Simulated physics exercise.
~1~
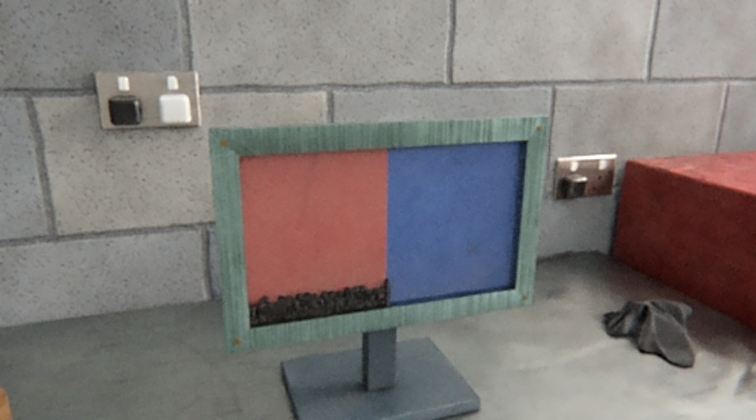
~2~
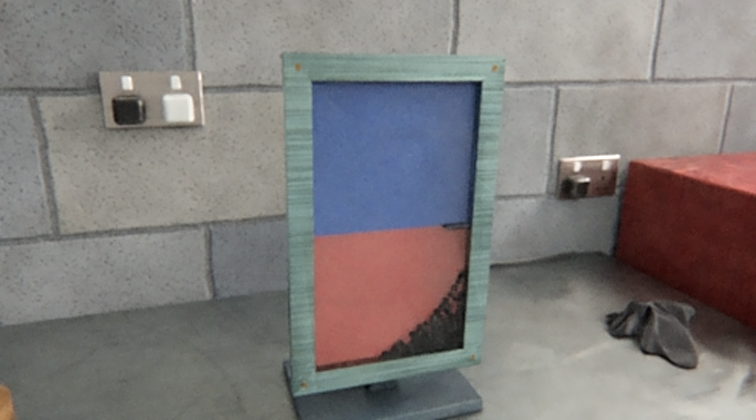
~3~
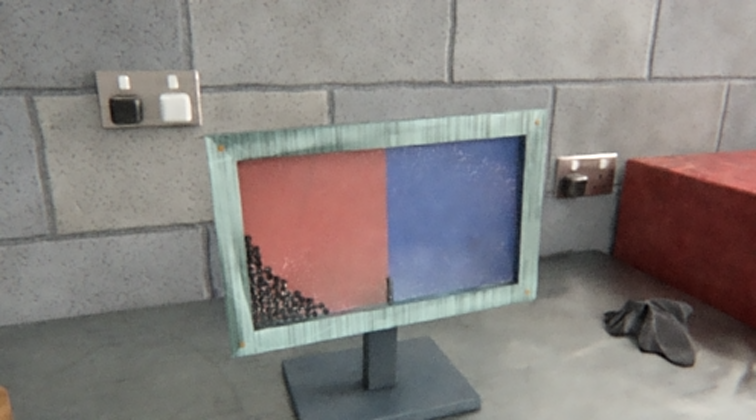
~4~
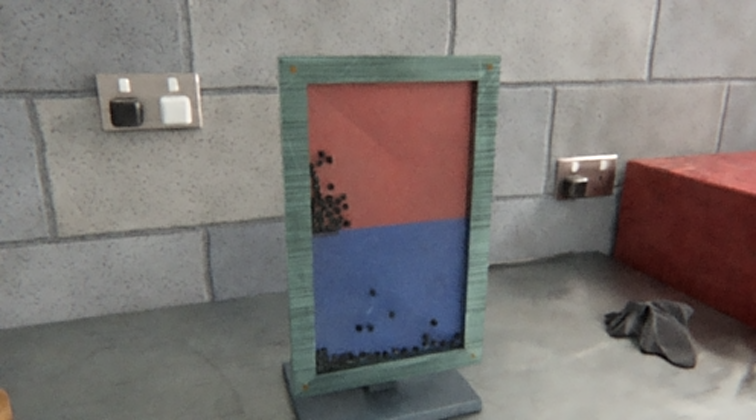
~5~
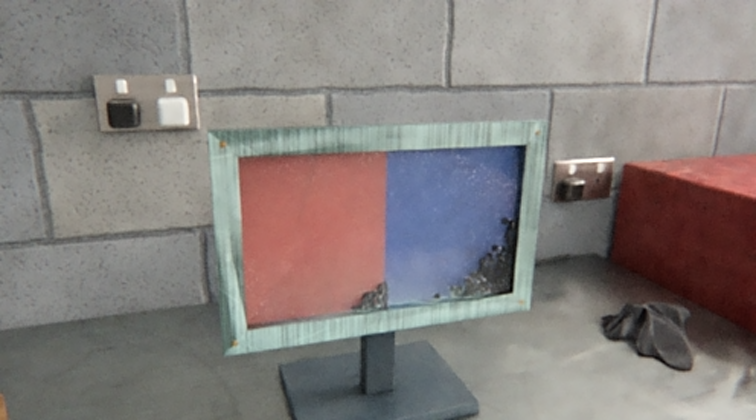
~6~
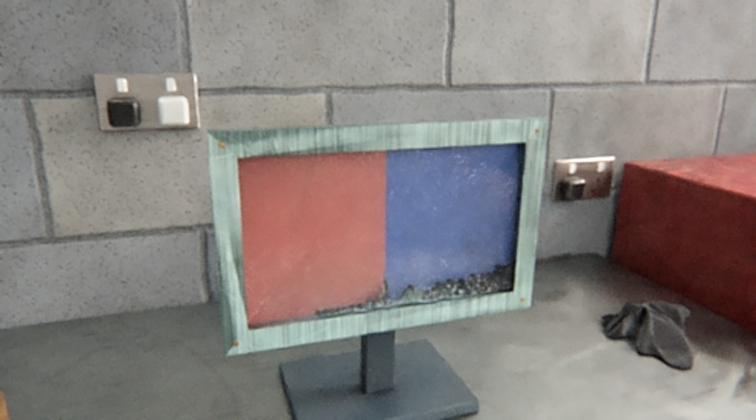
On a grey surface before a block wall with sockets, a green-framed case on a stand holds black beads along the bottom of its red left half, beside a blue half. The case turns anticlockwise until it stands upright, blue on top, and the beads heap in the lower right corner of the red. It swings back through level, the beads piled at the left, and on to upright with red on top, beads dropping into the blue. It then returns to level, with most beads banked at the right. They spread out lower, mostly along the blue side's bottom.
